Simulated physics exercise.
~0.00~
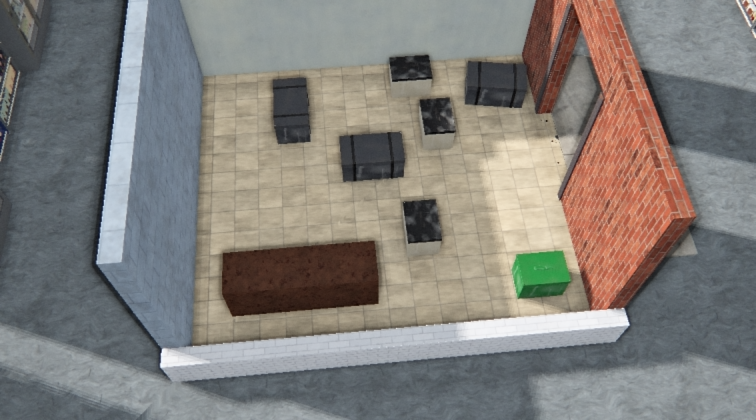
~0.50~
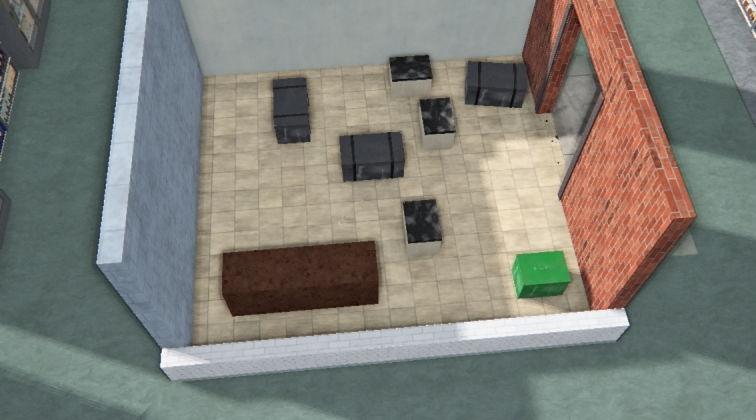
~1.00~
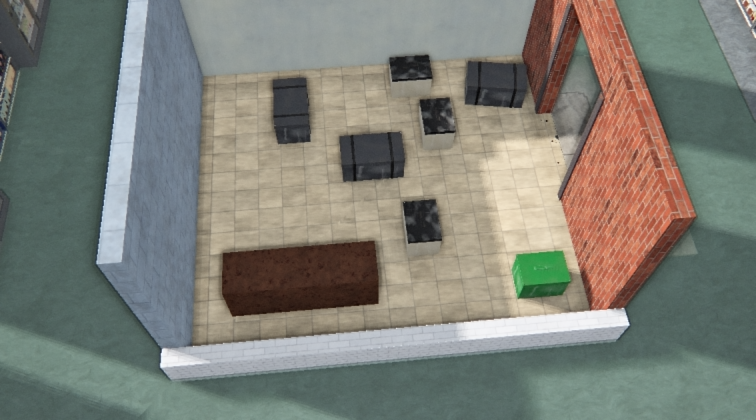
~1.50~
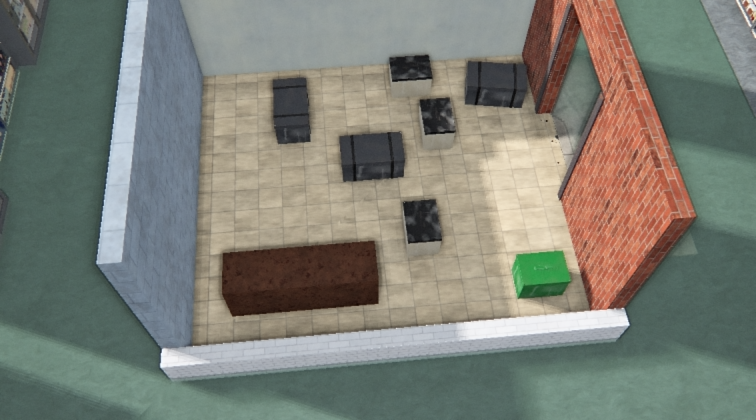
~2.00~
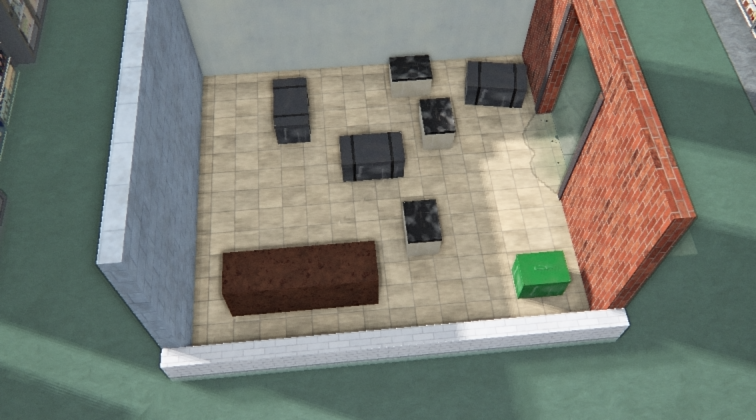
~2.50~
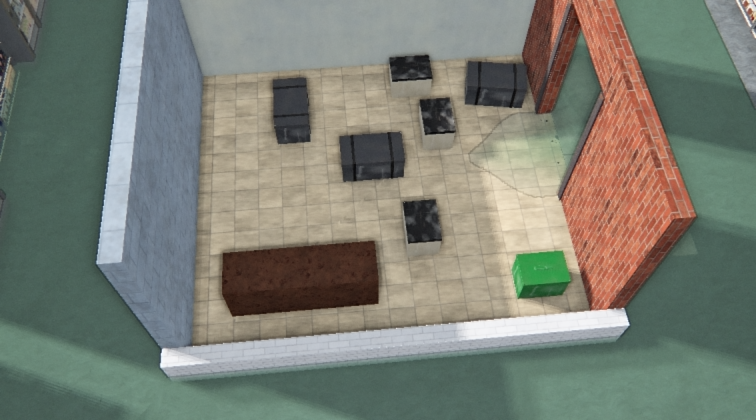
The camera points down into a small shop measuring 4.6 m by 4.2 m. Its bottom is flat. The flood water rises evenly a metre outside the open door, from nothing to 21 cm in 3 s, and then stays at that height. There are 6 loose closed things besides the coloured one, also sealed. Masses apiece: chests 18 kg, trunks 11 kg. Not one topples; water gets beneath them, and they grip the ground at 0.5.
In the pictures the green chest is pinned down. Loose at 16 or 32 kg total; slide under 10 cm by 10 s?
Lighter OK.
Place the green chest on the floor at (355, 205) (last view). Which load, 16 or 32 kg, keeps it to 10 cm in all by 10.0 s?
The answer: You need the heavier weight.
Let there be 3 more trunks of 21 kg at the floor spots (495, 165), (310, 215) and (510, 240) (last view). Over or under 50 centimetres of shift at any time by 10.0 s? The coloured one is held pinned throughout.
In that order: Beyond it, beyond it, within it.
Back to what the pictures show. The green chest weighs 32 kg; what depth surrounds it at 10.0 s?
4 cm, roughly.
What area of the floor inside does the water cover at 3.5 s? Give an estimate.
Wet: Near 3.5 m2.
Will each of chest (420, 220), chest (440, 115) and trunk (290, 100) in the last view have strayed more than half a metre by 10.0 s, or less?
Reading the three in turn gives not surpassed, surpassed and surpassed.
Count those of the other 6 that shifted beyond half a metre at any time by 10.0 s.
Counting them up, I find 3.
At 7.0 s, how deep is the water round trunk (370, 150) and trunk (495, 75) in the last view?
Roughly 7 and 3 cm.
After 3.5 s the green chest would be 0 cm from its start with 16 kg and 0 cm from its start with 32 kg; 0 cm of water round it then.
After 4.5 s the green chest would be 0 cm from its start with 16 kg and 0 cm from its start with 32 kg; 0 cm of water round it then.
After 7.0 s the green chest would be 0 cm from its start with 16 kg and 0 cm from its start with 32 kg; 2 cm of water round it then.
After 10.0 s the green chest would be 0 cm from its start with 16 kg and 0 cm from its start with 32 kg; 4 cm of water round it then.
